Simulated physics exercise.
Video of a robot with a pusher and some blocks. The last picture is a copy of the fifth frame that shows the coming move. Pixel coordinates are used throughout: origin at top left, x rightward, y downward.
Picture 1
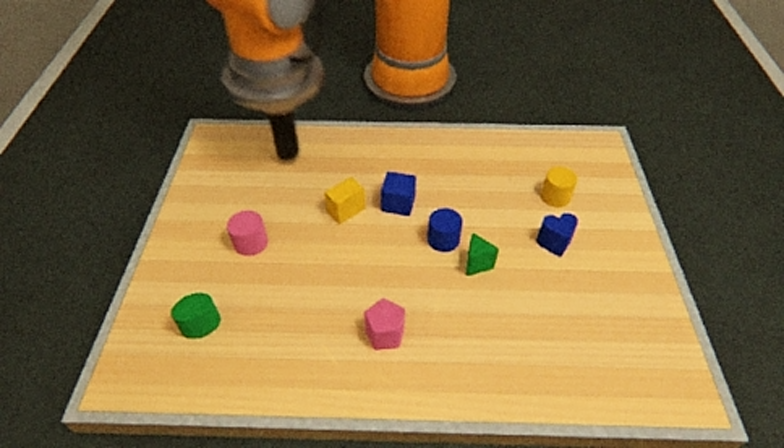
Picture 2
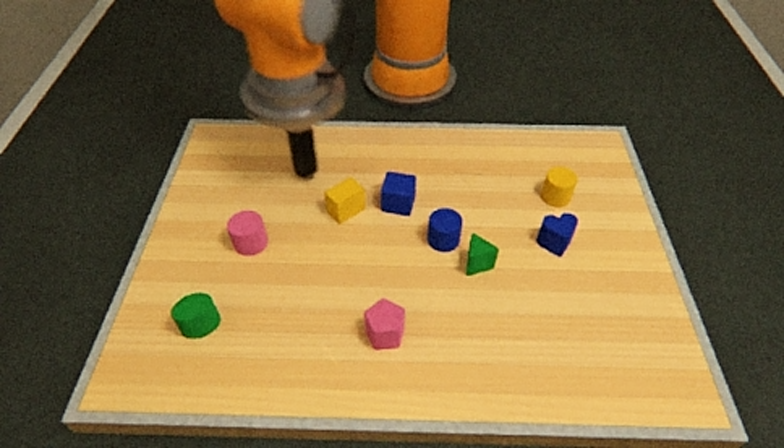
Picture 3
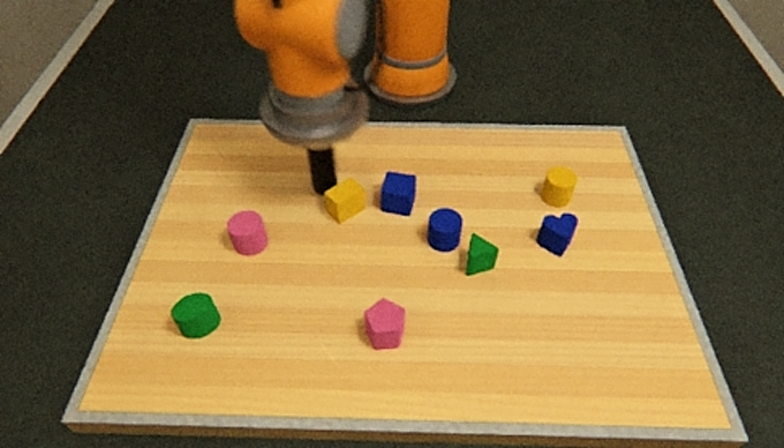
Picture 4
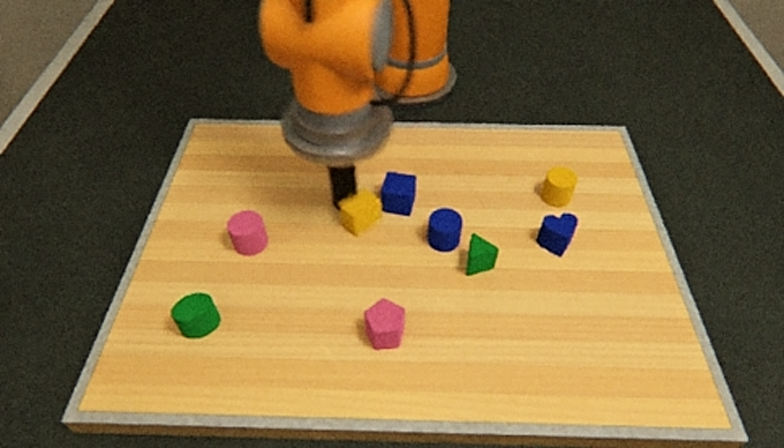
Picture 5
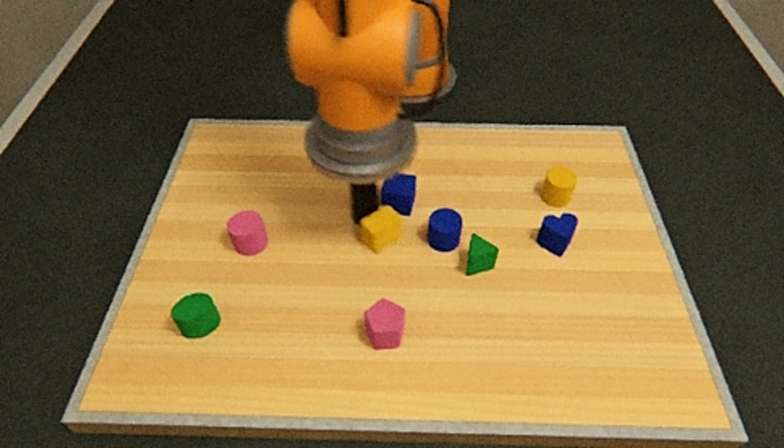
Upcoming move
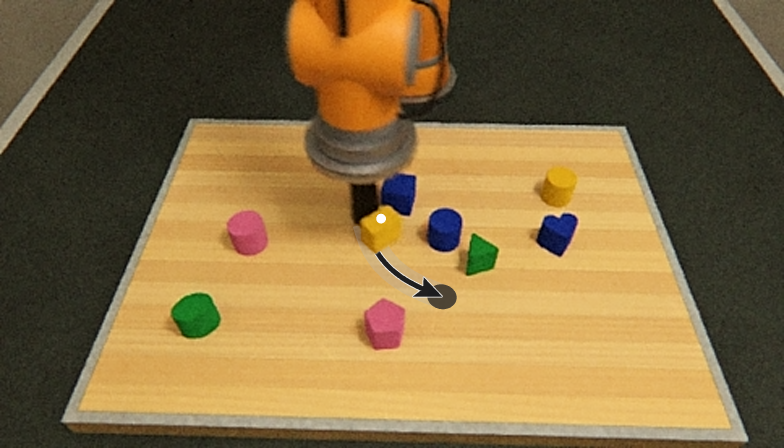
A robot arm moves down to the yellow block and pushes it toward the lower right.
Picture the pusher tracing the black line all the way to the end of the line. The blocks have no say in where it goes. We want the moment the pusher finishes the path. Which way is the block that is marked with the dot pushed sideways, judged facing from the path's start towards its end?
The shift is leftward.
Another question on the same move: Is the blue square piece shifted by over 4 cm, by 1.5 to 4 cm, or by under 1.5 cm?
It will fall in the lowest band, under 1.5 cm.
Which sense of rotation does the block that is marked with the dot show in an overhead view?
Anticlockwise.
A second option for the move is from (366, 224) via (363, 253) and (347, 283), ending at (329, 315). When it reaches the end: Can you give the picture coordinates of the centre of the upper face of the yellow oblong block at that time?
That would be at about pixel (391, 231).
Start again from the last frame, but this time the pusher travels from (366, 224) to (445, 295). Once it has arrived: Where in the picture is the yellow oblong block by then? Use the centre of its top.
I expect it at (468, 294).
Drawn move, from (366, 224) via (378, 253) and (404, 279), ending at (442, 297); the dot is on the yellow oblong block.
On the path given first. One third of the way, pusher (378, 247); yellow oblong block (404, 239), turned 35° anticlockwise.
Two thirds of the way, pusher (405, 273); yellow oblong block (427, 246), turned 75° anticlockwise.
At the end, pusher (443, 290); yellow oblong block (433, 245), turned 100° anticlockwise; blue square piece still.
